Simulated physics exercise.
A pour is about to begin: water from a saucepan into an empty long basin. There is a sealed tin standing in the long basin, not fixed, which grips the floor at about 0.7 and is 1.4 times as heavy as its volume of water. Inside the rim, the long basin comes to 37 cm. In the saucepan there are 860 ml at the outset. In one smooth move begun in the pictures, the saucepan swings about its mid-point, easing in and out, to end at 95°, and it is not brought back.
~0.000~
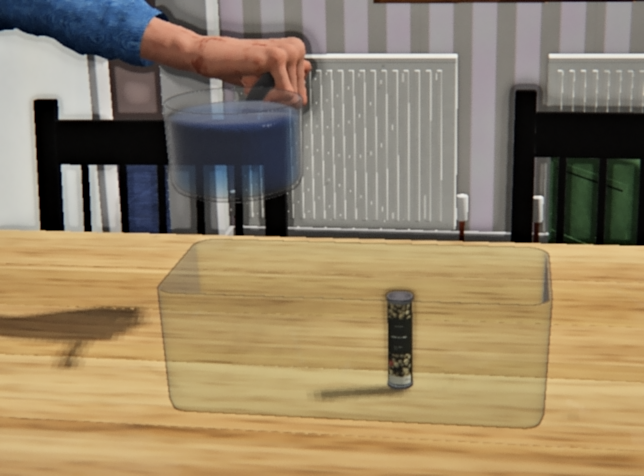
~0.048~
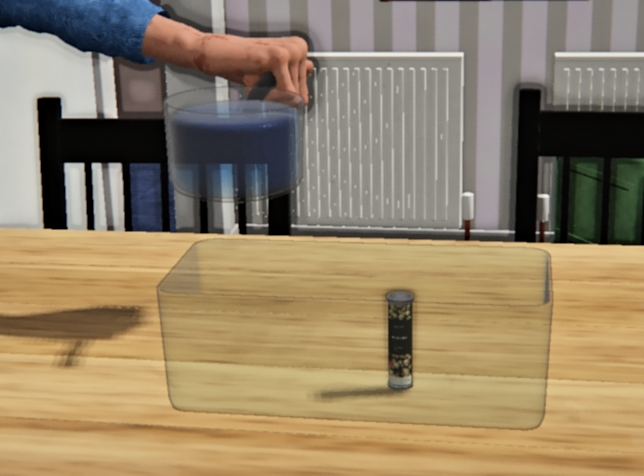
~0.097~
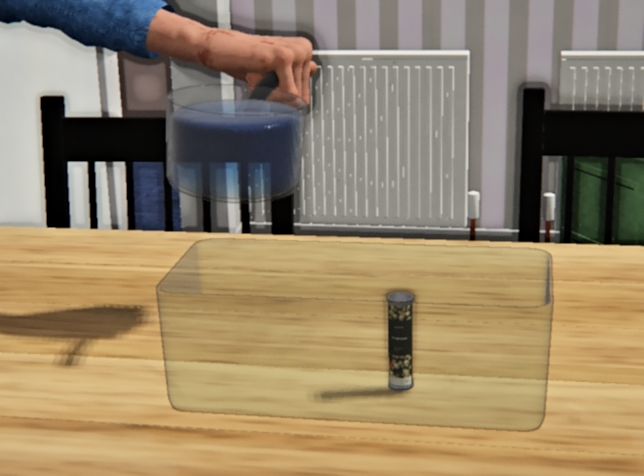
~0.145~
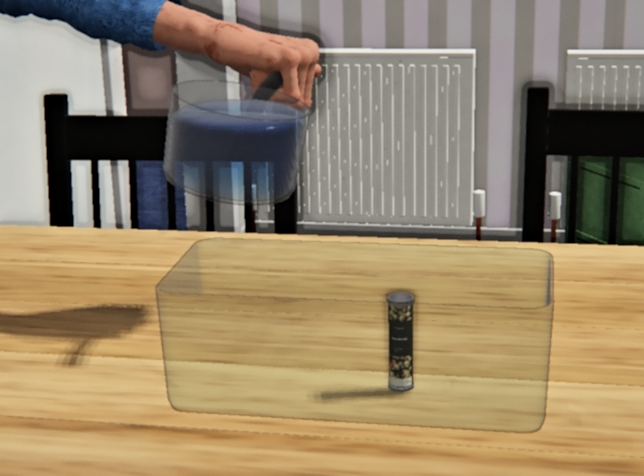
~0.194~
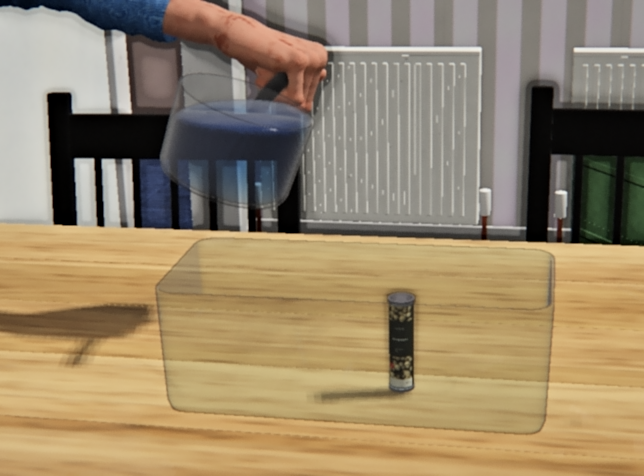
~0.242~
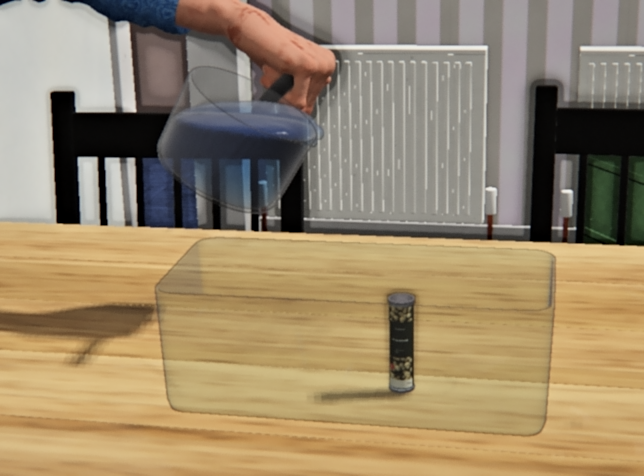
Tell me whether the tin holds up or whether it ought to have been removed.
It is going to fail.
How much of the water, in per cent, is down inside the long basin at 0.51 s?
Near 20 in a hundred.
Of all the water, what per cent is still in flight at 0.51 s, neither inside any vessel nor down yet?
It comes to about 34 percent.
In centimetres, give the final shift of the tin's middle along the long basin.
Shift of tin centre: Approx. 6.5 cm.
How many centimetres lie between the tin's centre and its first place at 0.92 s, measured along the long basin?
Reading: Roughly 7 cm.
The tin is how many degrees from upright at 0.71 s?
I'd say it's tipped close to 15 degrees.
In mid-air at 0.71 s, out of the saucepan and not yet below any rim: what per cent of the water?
Estimate: Around 10 per cent.
After 0.51 s the tilt is 86° and 46 per cent is still to pour; the tin stands where it began.
After 0.71 s the tilt is 95° and 14 per cent is still to pour; the tin leans 14°.
After 0.92 s the tilt is 95° and 4 per cent is still to pour; the tin lies on its side.
After 1.14 s the tilt is 95° and 1 per cent is still to pour; the tin lies on its side.
In the end the tin lies on its side.
